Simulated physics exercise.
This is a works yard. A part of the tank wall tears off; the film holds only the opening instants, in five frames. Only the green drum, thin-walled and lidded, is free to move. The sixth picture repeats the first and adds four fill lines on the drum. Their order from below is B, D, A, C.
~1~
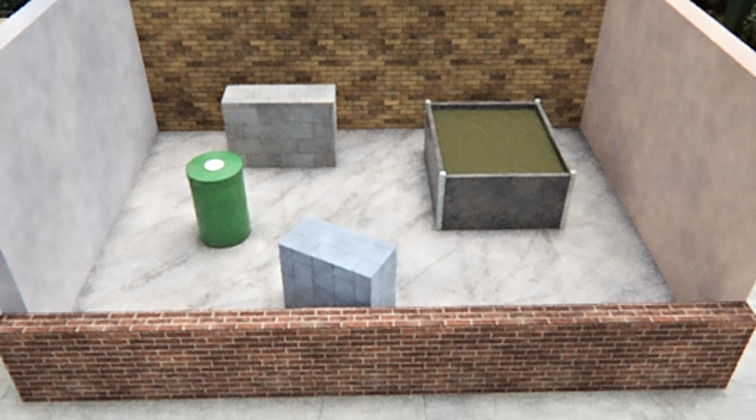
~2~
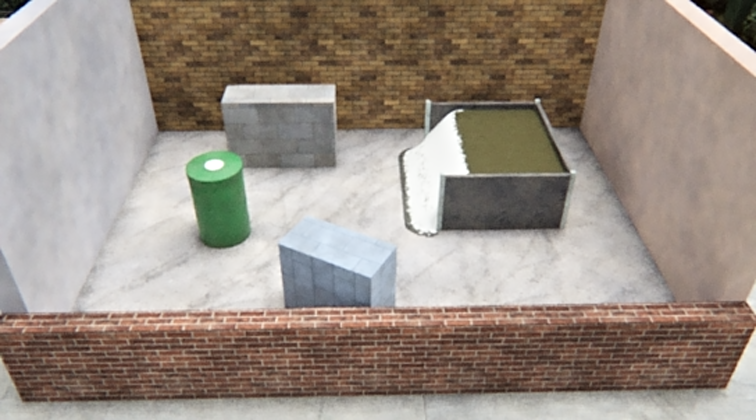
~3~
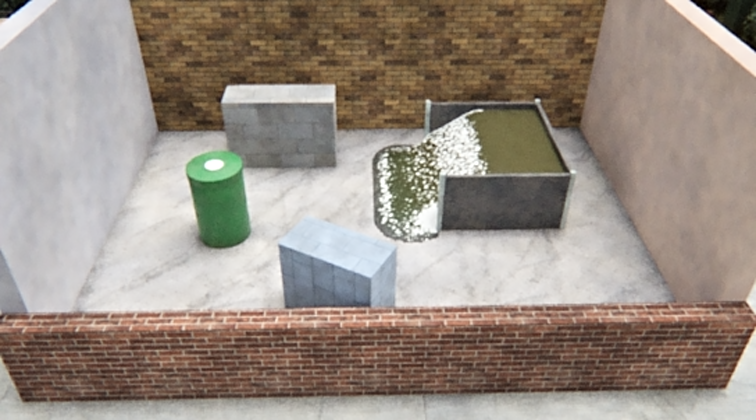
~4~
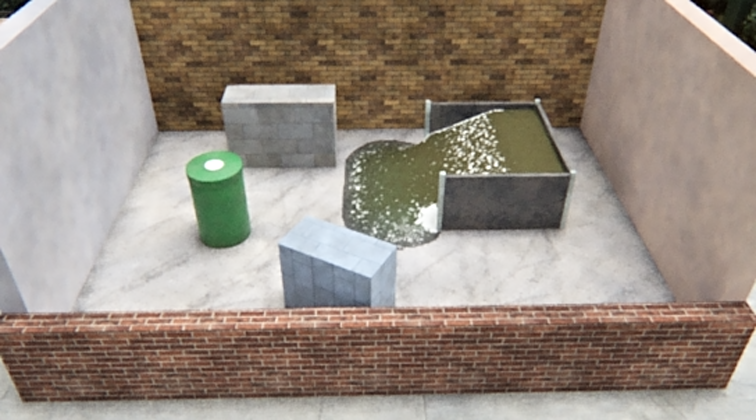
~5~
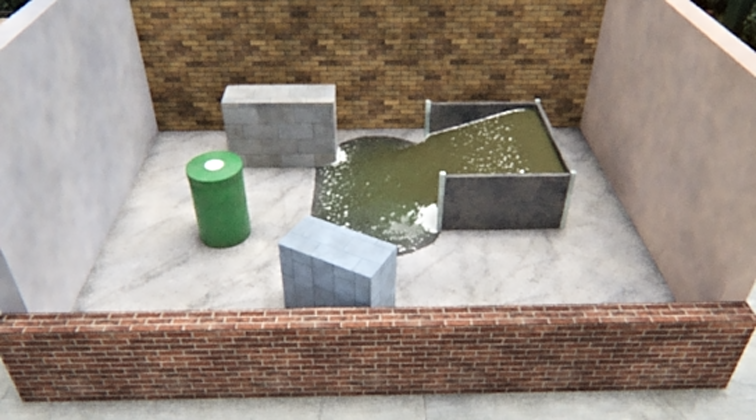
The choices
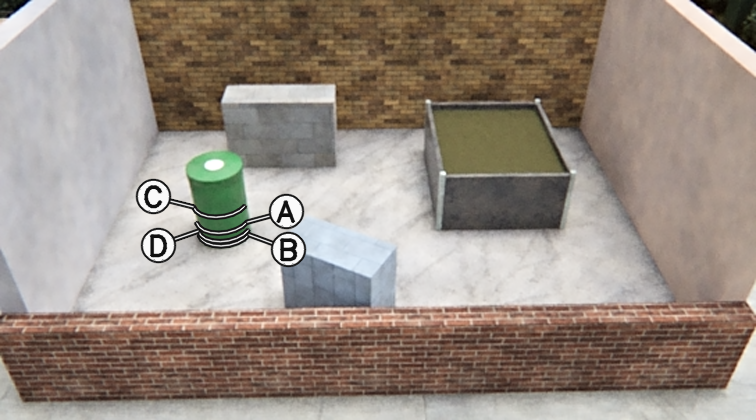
In a walled yard, murky green water poured out of the left side of an open tank and spread leftward across the pale floor toward the grey blocks, while the green drum stayed still.
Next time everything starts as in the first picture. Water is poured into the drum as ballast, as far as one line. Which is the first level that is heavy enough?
The limit is C.
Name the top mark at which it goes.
Here it is mark A.
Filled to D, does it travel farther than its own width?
Yes.
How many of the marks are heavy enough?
One of the four.
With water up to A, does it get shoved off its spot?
Yes.
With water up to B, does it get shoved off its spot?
Yes, that goes wrong.
On the marked copy, A at (218, 233); B at (221, 245); C at (216, 217); D at (220, 241); from the bottom up B, D, A, C.
With A, it is pushed about its own width away.
With B, it is pushed about 3 times its own width away.
With C, it does not move.
With D, it is pushed about 3 times its own width away.
